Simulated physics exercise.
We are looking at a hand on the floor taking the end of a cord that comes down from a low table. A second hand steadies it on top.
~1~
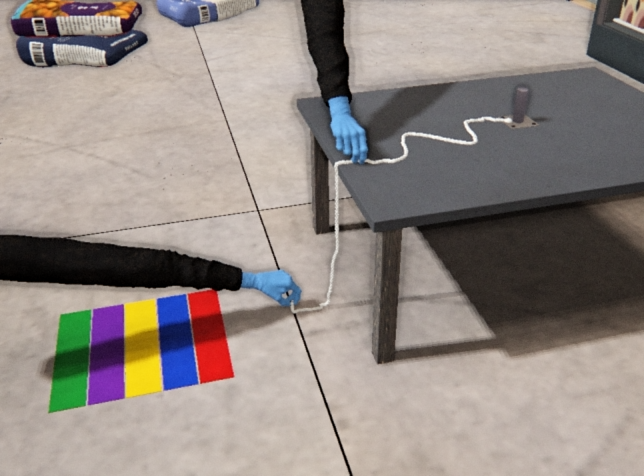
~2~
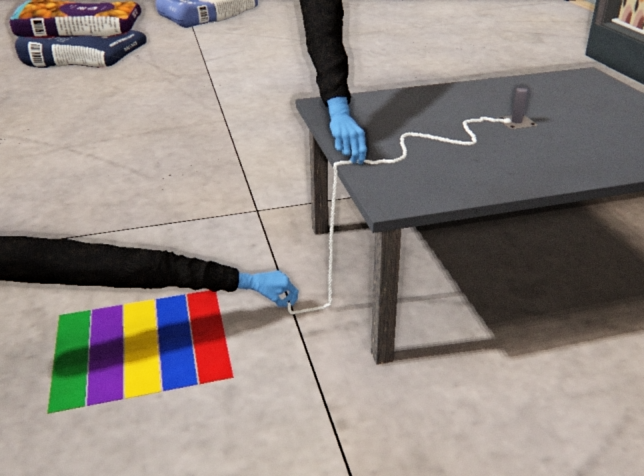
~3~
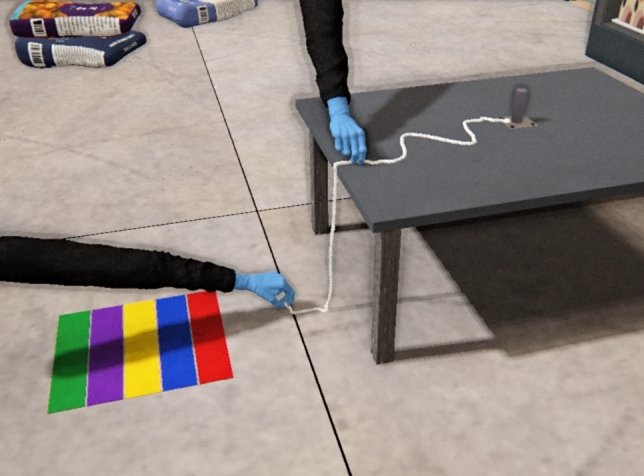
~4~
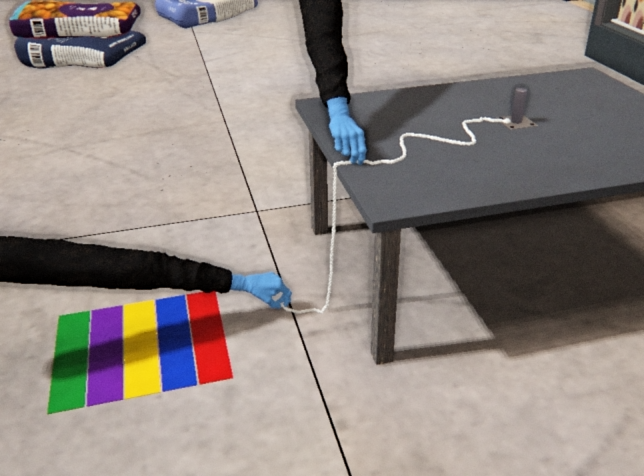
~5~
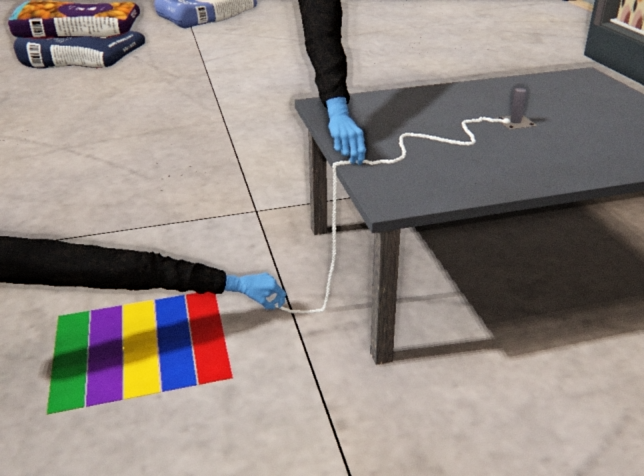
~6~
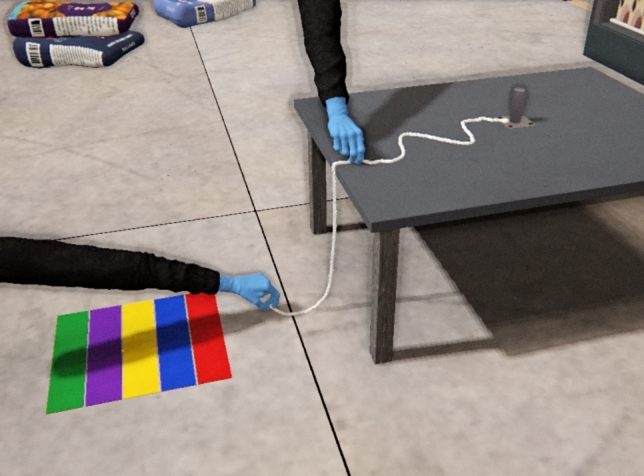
The clip shows a blue-gloved hand near the floor drawing the end of a white cord slowly left, toward a striped multicoloured mat, while another gloved hand stays at the edge of a low grey table where the cord passes.
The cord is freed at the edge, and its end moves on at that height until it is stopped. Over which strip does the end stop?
Over green.
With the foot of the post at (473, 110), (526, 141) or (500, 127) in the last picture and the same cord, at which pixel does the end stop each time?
Near (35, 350), (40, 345) and (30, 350).
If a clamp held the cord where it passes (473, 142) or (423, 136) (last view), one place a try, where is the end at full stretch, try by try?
In that order: (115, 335) and (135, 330).
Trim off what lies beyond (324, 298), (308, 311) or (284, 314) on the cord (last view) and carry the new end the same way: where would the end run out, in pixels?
Near (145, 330), (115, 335) and (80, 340).
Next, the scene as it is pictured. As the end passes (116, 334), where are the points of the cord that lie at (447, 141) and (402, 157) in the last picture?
They go to (397, 144) and to (322, 184).
Soon after, end near (116, 334); over purple.
After that, end near (81, 340); over green.
At the stop, end near (60, 343); over green. The end stops over the green strip.
